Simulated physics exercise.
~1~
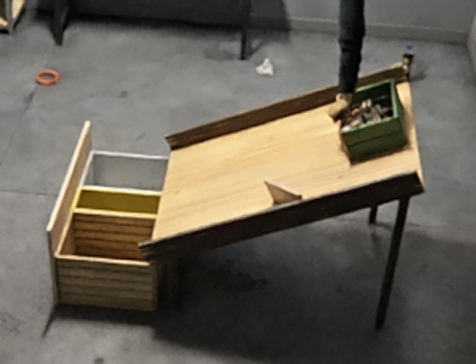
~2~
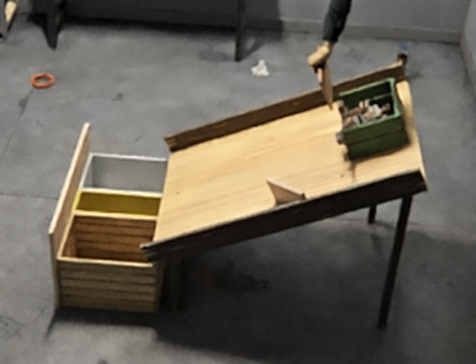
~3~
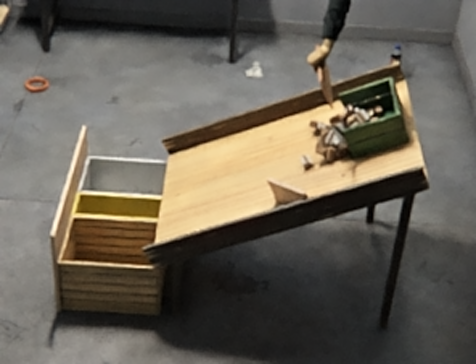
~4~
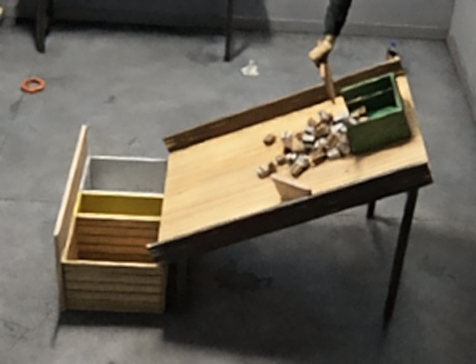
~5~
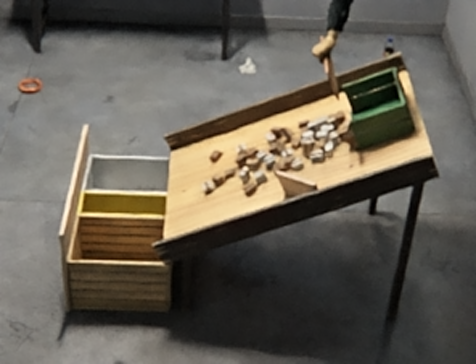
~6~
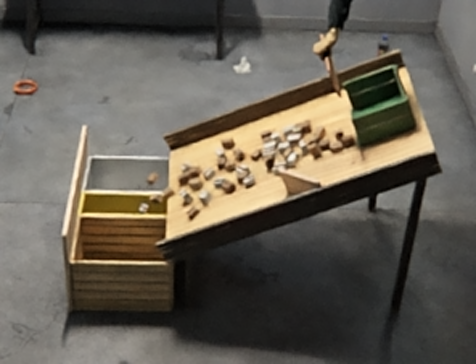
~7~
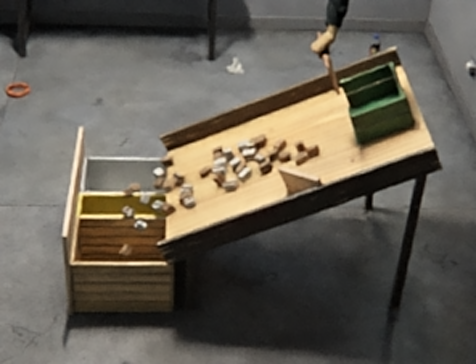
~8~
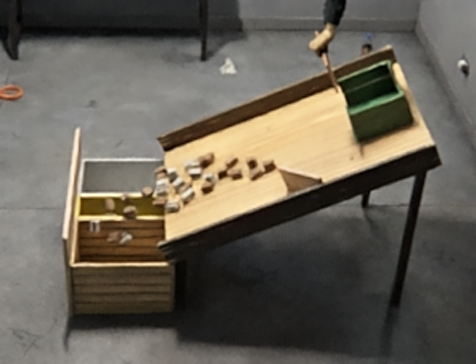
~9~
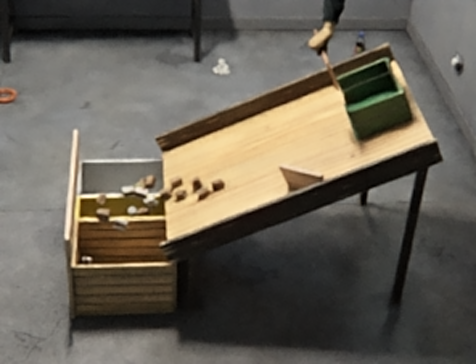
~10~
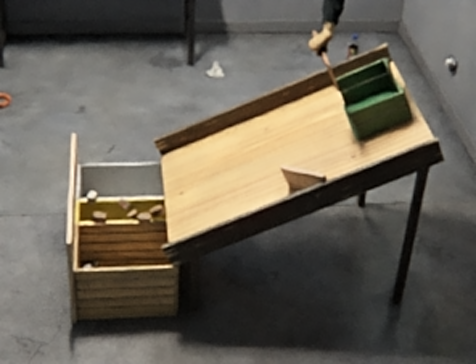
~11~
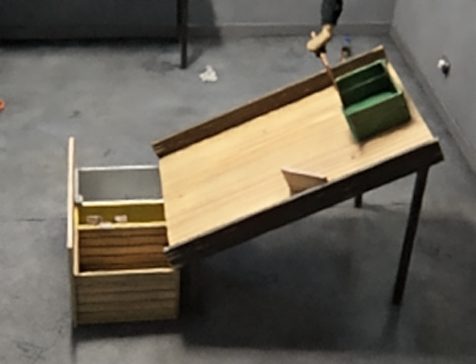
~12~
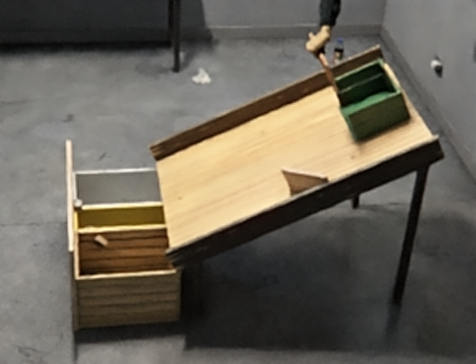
In a grey-floored room, a hand lifted the gate from a green pen atop a sloping wooden table, and small loose blocks tumbled down left past an angled board, dropping into a three-part bin, most landing in the yellow middle section.
